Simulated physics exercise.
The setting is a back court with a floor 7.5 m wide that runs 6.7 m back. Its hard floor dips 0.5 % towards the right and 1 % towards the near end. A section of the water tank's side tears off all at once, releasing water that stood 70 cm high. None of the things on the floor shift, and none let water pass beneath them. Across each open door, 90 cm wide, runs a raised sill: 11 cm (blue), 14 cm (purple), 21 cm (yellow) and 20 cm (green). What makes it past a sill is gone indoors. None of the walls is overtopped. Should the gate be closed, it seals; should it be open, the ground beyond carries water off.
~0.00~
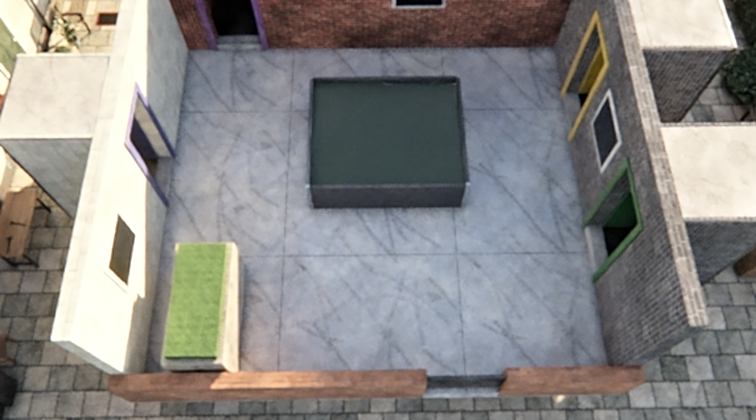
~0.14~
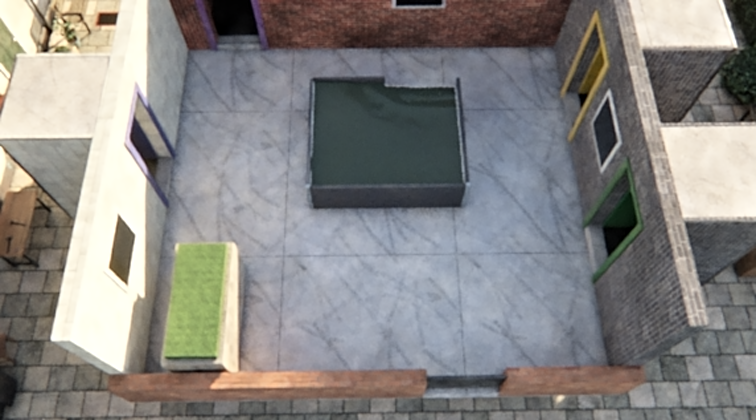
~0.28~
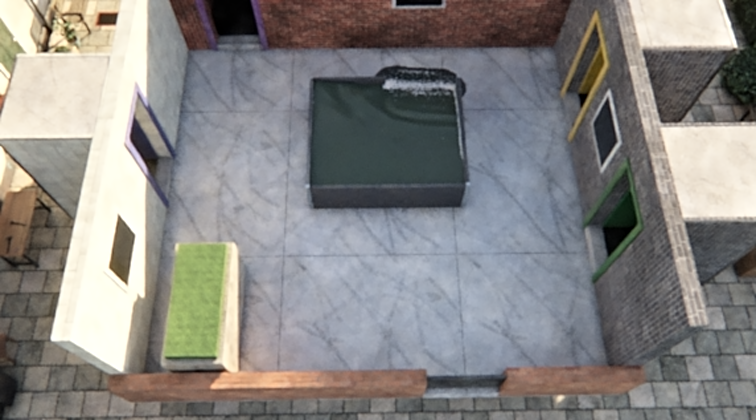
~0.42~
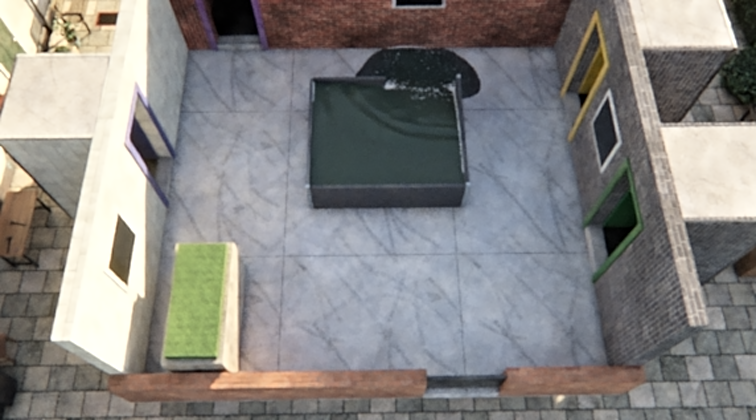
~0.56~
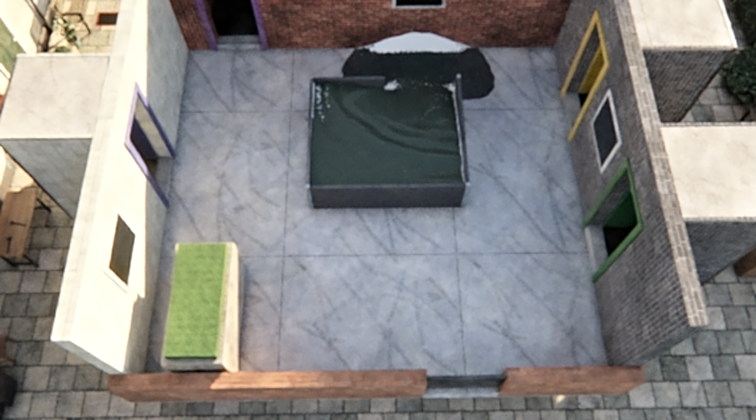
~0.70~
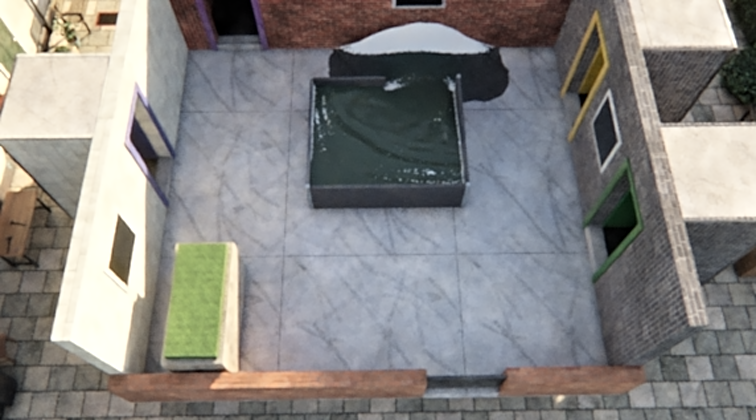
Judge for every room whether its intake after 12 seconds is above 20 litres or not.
The blue door: Intake not above; the purple door: Intake not above; the yellow door: Intake not above; the green door: Intake not above.
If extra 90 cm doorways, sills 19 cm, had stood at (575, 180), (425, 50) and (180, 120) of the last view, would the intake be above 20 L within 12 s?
Result in order - not enough, more than that, not enough.
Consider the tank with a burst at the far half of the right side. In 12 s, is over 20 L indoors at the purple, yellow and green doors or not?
So purple stays lower, yellow tops it, green stays lower.
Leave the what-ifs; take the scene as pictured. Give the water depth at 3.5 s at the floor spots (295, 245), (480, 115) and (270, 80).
First spot near 0 cm, second near 0 cm, third near 6 cm.
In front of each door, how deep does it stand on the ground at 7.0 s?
You'd see blue at 7 cm, purple at 12 cm, yellow at 13 cm and green at 5 cm.
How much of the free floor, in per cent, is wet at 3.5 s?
Around 55 per cent wet.
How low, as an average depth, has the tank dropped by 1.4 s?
Depth, averaged: Around 52 centimetres.
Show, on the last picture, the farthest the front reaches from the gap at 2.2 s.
That would be close to (188, 56).
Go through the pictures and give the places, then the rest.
In the first frame, still water, 70 cm deep, in the water tank at (386, 132).
In the second frame, water pours out on the water tank's far side and has run 0.7 m, to a hidden place; typically 9 cm deep outside, 70 cm at the water tank's back.
In the third frame, the front is at (388, 71), 1.0 m from the gap on the water tank's far side; 1.1 m2 of floor is under water; 70 cm left at the back of the water tank.
In the fourth frame, water pours out on the water tank's far side and has run 1.4 m, to (390, 50); typically 9 cm deep outside, 70 cm at the water tank's back.
In the fifth frame, water pours out on the water tank's far side and has run 1.8 m, to (358, 50); typically 9 cm deep outside, 70 cm at the water tank's back.
In the sixth frame, water pours out on the water tank's far side and has run 2.1 m, to (337, 50); typically 10 cm deep outside, 65 cm at the water tank's back.
After 1.4 s water covers 10 % of the floor and is deepest (53 cm) near (420, 54); blue door not reached, purple door not reached, yellow door not reached, green door not reached.
After 2.2 s water covers 25 % of the floor and is deepest (51 cm) near (553, 53); blue door not reached, purple door 5 cm at the sill, 0 L in, yellow door 19 cm at the sill, 0 L in, green door not reached.
After 3.5 s water covers 55 % of the floor and is deepest (36 cm) near (554, 60); blue door 10 cm at the sill, 0 L in, purple door 4 cm at the sill, 0 L in, yellow door 21 cm at the sill, 4 L in, green door 5 cm at the sill, 0 L in.
After 7.0 s water covers 95 % of the floor and is deepest (21 cm) near (144, 383); blue door 7 cm at the sill, 0 L in, purple door 12 cm at the sill, 2 L in, yellow door 13 cm at the sill, 6 L in, green door 5 cm at the sill, 0 L in.
After 12.0 s water covers 100 % of the floor and is deepest (18 cm) near (595, 376); blue door 9 cm at the sill, 0 L in, purple door 5 cm at the sill, 2 L in, yellow door 8 cm at the sill, 6 L in, green door 15 cm at the sill, 0 L in.
